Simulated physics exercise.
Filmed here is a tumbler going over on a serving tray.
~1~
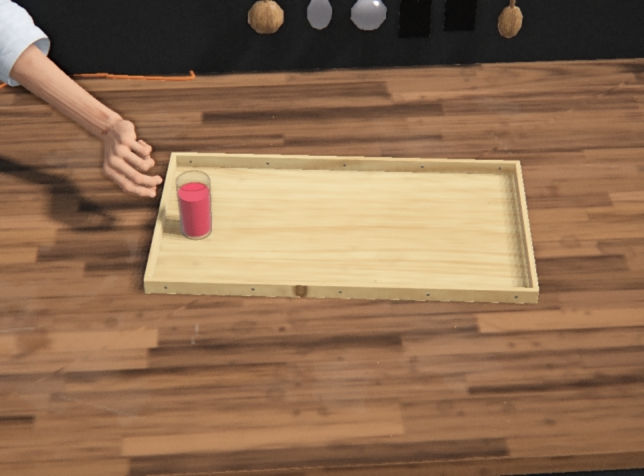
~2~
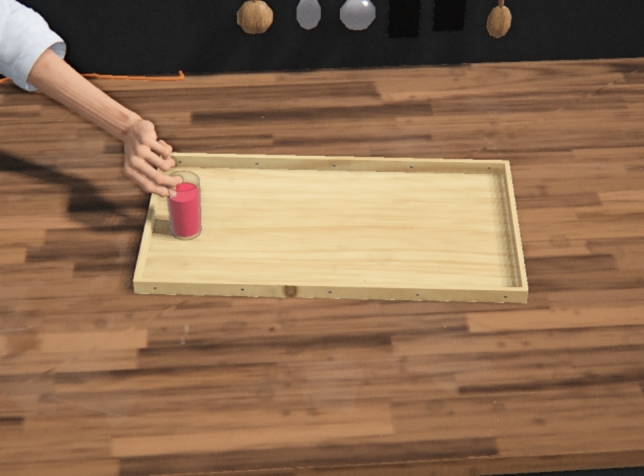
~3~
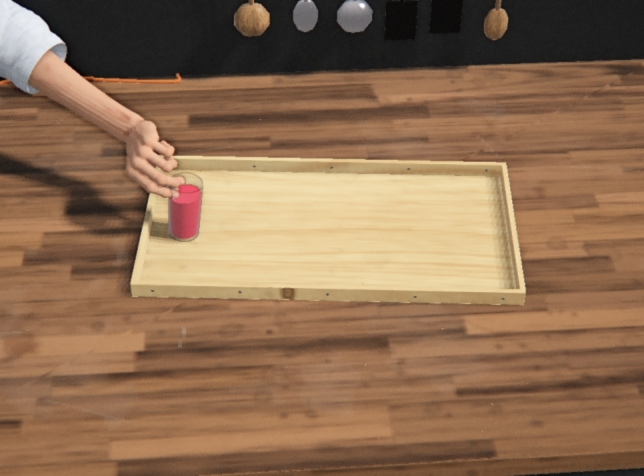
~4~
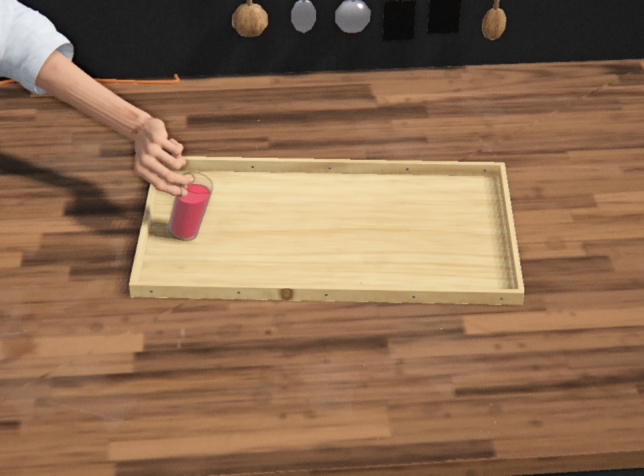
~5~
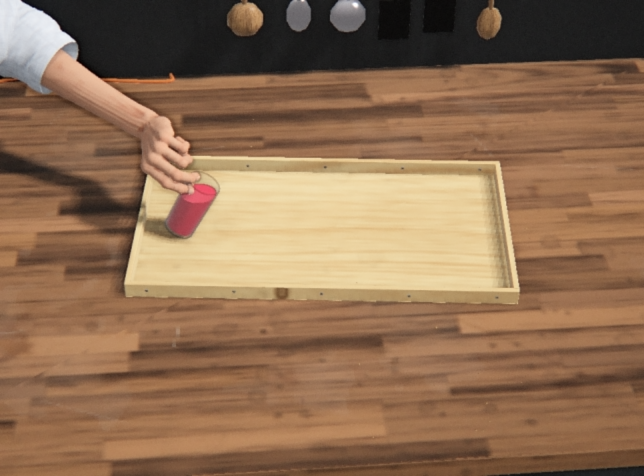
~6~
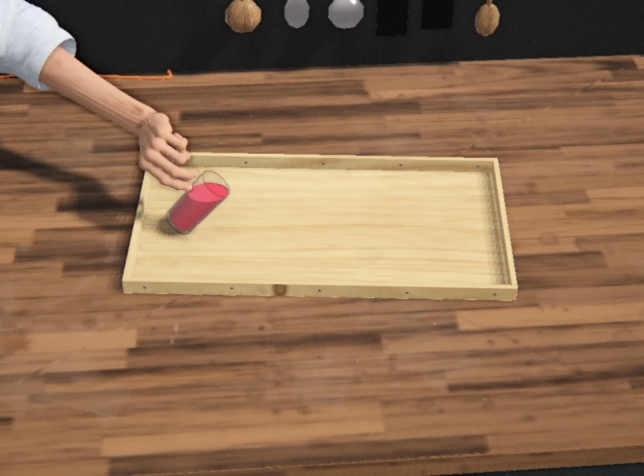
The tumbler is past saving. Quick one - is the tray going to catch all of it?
By the look of it, the area around the tray will remain dry.
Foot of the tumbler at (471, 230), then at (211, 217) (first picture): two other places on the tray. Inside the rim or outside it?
One: It escapes from the tray. Two: It keeps within the tray.
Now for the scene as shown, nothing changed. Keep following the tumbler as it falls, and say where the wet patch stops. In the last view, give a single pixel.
Roughly (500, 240).
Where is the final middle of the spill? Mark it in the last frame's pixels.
Around (400, 231).
Soon after, the tumbler lies in the tray; the puddle covers about as much as a plate; all of it is inside the rim.
Later, the puddle covers about as much as a tray; all of it is inside the rim.
In the end, the puddle covers about as much as a tray; all of it is inside the rim.
